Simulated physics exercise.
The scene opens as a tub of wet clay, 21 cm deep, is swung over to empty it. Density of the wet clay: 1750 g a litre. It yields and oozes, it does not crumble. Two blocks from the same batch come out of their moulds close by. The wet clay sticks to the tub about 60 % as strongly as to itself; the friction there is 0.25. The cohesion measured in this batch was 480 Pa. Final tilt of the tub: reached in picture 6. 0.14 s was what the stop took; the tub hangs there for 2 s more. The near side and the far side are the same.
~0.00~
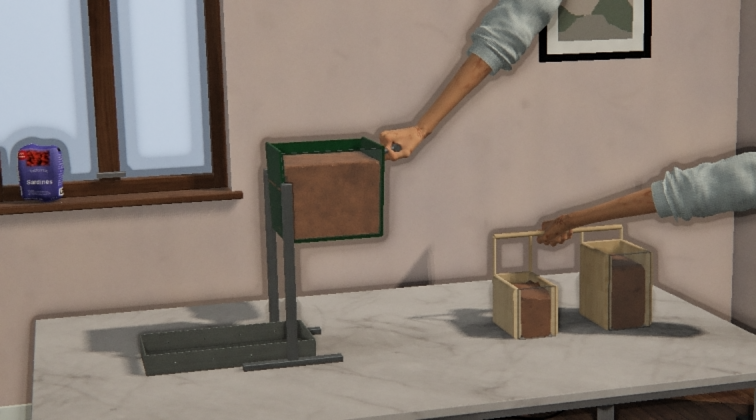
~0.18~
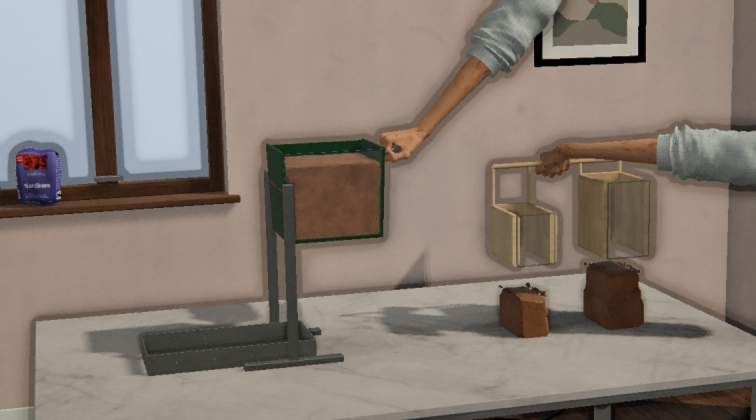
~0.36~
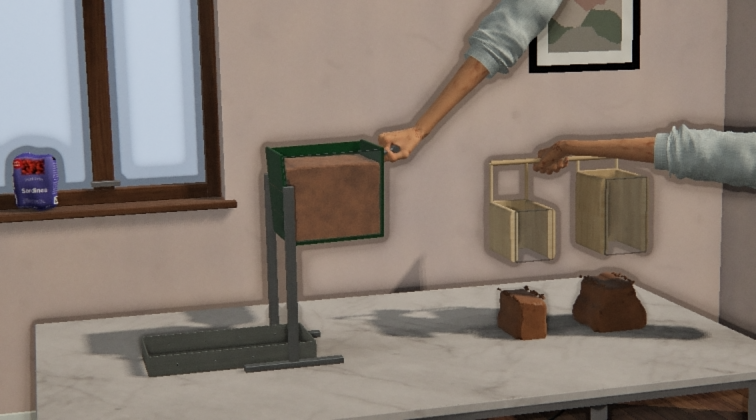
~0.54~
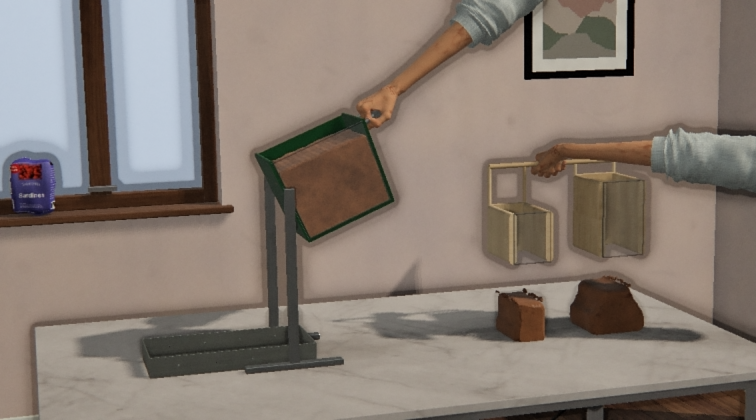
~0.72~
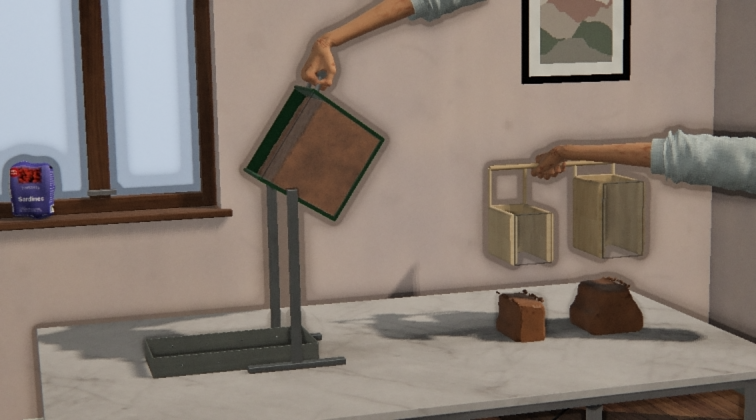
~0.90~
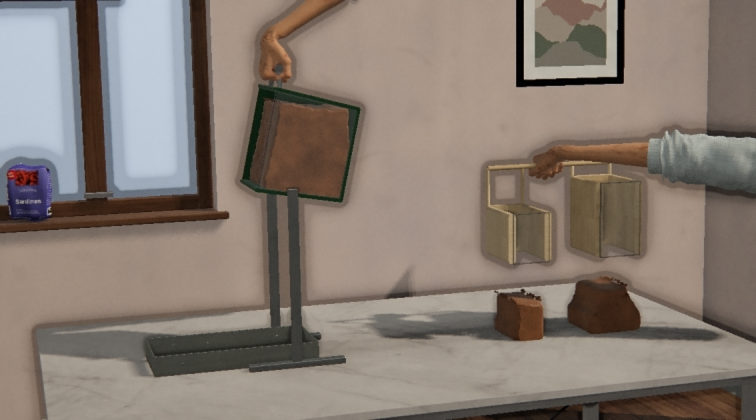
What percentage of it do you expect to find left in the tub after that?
About 71 percent is left in the tub.
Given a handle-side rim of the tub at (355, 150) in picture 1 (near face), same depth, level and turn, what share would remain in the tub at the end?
100 %.
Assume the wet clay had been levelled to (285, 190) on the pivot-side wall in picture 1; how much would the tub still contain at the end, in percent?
Roughly 100 per cent would still be in the tub at the end.
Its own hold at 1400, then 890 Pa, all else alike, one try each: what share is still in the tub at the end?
100 in a hundred, followed by 100 in a hundred.
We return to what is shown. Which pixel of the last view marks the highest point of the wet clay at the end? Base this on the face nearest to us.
Around (309, 127).
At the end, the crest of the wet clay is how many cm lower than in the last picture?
The top ends up some 6 cm below its level in the last picture.
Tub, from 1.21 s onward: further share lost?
Roughly 10 %.
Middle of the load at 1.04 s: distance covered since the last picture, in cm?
Displacement noted: Approx. 3 cm... about that.
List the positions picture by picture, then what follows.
The first picture shows handle-side rim at (381, 148), tilt 0 degrees; crest of the wet clay at (299, 165); block heights 11 cm, 16 cm (left to right).
The second picture shows handle-side rim at (381, 149), tilt 0 degrees; crest of the wet clay at (300, 166); block heights 11 cm, 15 cm (left to right).
The third picture shows handle-side rim at (380, 149), tilt 1 degrees; crest of the wet clay at (375, 163); block heights 10 cm, 12 cm (left to right).
The fourth picture shows handle-side rim at (361, 121), tilt 22 degrees; crest of the wet clay at (365, 137); block heights 10 cm, 12 cm (left to right).
The fifth picture shows handle-side rim at (312, 92), tilt 56 degrees; crest of the wet clay at (326, 104); block heights 10 cm, 12 cm (left to right).
The sixth picture shows handle-side rim at (275, 91), tilt 77 degrees; crest of the wet clay at (287, 104); block heights 10 cm, 12 cm (left to right).
After 1.04 s, the tub is at 77 degrees and holds 97 %.
After 1.21 s, the tub is at 77 degrees and holds 81 %.
After 1.38 s, the tub is at 77 degrees and holds 72 %.
After 1.55 s, the tub is at 77 degrees and holds 71 %.
After 2.90 s, the tub is at 77 degrees and holds 71 %.
